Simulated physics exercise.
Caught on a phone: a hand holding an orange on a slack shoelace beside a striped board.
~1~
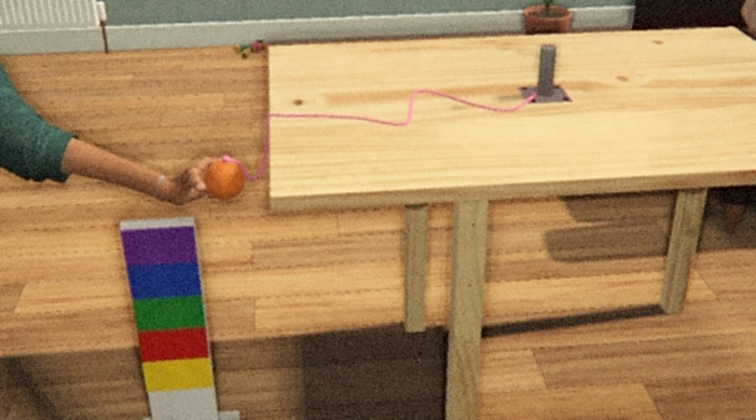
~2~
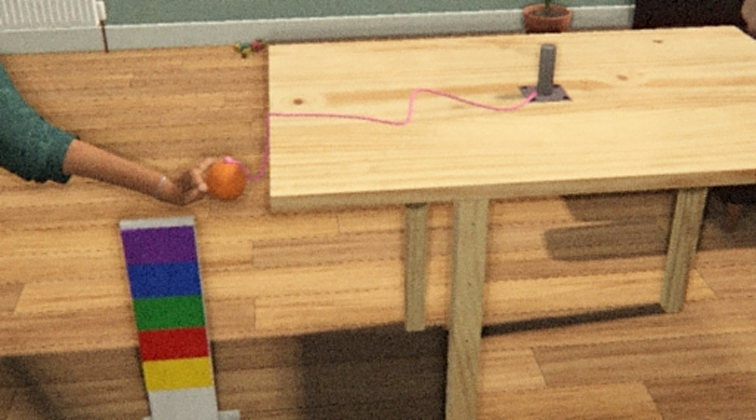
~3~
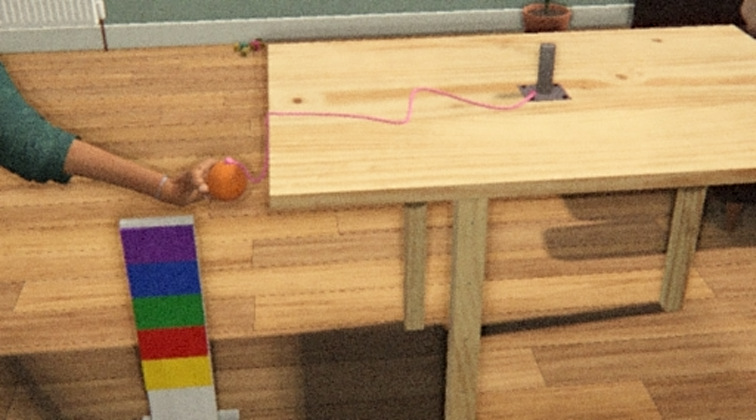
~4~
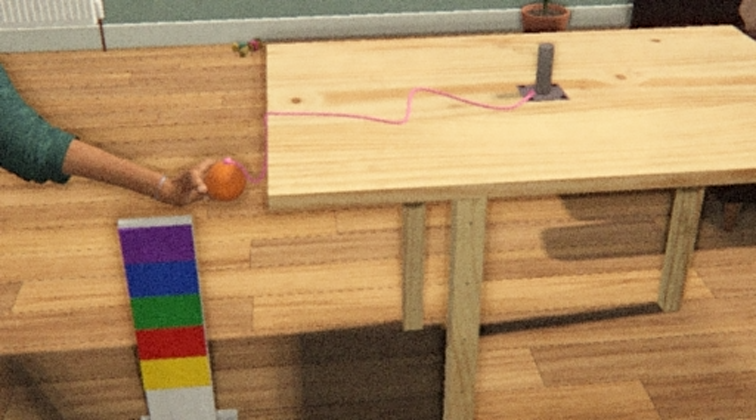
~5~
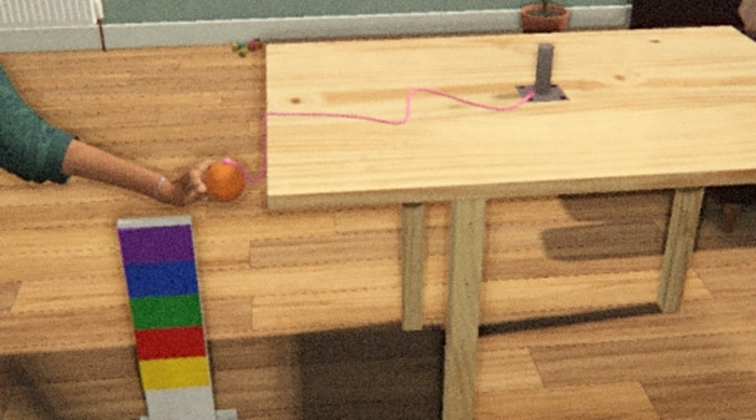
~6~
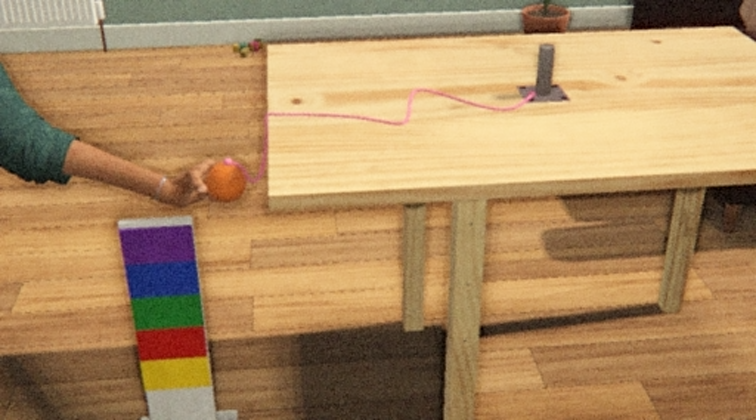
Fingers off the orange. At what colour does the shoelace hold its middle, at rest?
The shoelace holds its middle at red.
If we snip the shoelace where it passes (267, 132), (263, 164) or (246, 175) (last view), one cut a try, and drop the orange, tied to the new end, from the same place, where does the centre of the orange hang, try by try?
The places are (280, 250), (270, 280) and (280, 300).
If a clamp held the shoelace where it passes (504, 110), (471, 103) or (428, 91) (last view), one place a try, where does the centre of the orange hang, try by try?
Near (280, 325), (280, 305) and (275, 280).
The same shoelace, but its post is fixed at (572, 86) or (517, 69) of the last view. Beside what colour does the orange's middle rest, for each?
Try by try: Green; red.
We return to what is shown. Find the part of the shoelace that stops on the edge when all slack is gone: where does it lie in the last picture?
It lies at about (380, 121).
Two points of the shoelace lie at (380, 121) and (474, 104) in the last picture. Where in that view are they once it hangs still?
Near (270, 115) and (448, 100).
A little later, orange near (311, 305); level with red.
Next, orange near (264, 321); level with red.
When it is over, orange near (284, 319); level with red. At red.
